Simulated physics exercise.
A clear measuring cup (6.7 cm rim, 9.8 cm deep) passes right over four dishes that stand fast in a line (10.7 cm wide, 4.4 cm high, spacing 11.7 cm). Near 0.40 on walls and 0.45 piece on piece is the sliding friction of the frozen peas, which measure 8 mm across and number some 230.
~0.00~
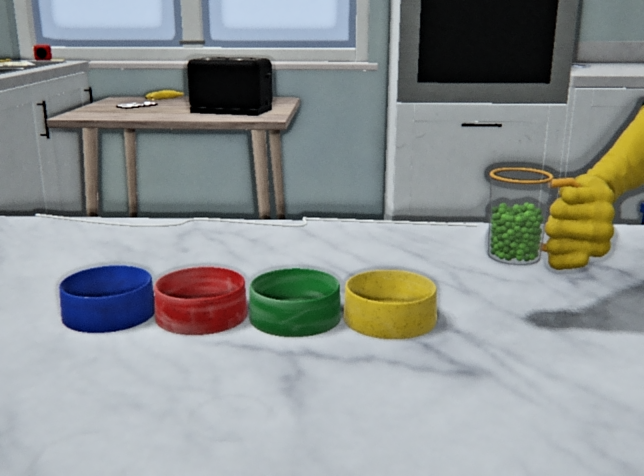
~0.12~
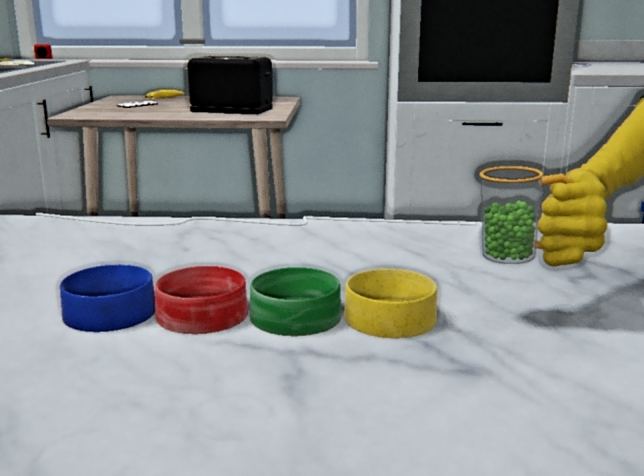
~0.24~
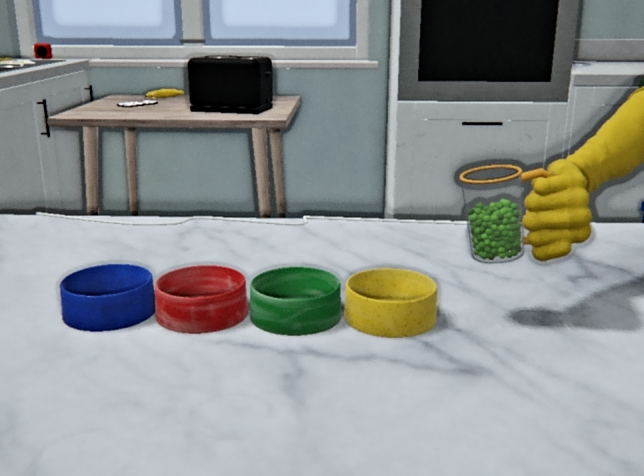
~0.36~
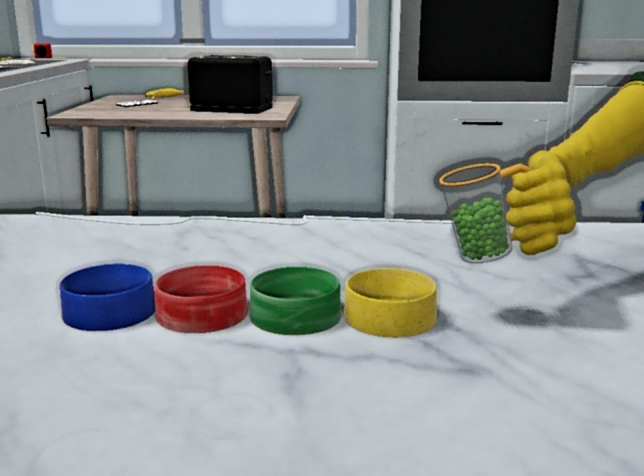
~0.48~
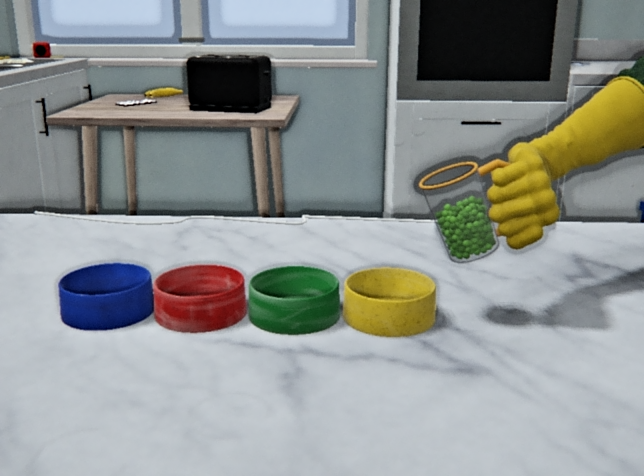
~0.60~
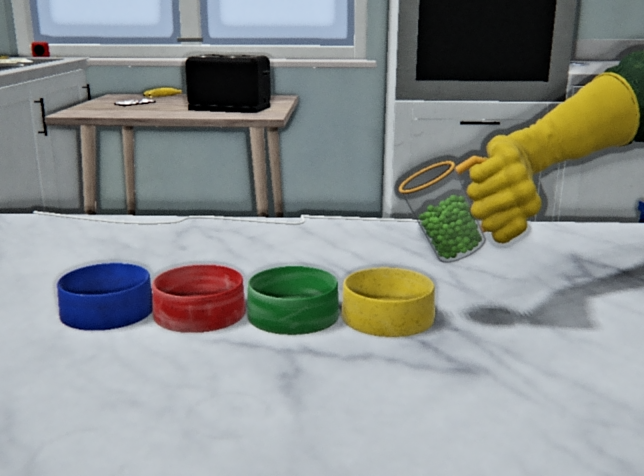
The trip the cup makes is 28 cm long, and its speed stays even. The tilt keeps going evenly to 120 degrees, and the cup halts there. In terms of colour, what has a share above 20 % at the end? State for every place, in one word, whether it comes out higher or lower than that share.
Red dish: Higher, blue dish: Lower, green dish: Lower, yellow dish: Lower, counter: Lower.
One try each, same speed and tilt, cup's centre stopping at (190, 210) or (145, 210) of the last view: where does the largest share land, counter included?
First try: Red; second try: Red.
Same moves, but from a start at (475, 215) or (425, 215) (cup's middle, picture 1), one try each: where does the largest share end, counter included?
The winner: Red; blue.
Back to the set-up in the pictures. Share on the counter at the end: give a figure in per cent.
Roughly 0 in a hundred.
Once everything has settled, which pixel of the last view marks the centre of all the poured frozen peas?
Roughly pixel (204, 301).
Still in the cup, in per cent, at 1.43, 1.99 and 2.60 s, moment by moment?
One after the other: 100, 100, 0 in a hundred.
Then, at 1.43 s, tilt 71 degrees; cup holds 100 %.
Then, at 1.99 s, tilt 99 degrees; cup holds 100 %.
Then, at 2.60 s, tilt 120 degrees; cup holds 0 %, red 100 %.
By 3.1 s all is still; red 100 %, blue 0 %, green 0 %, yellow 0 %, counter 0 %.
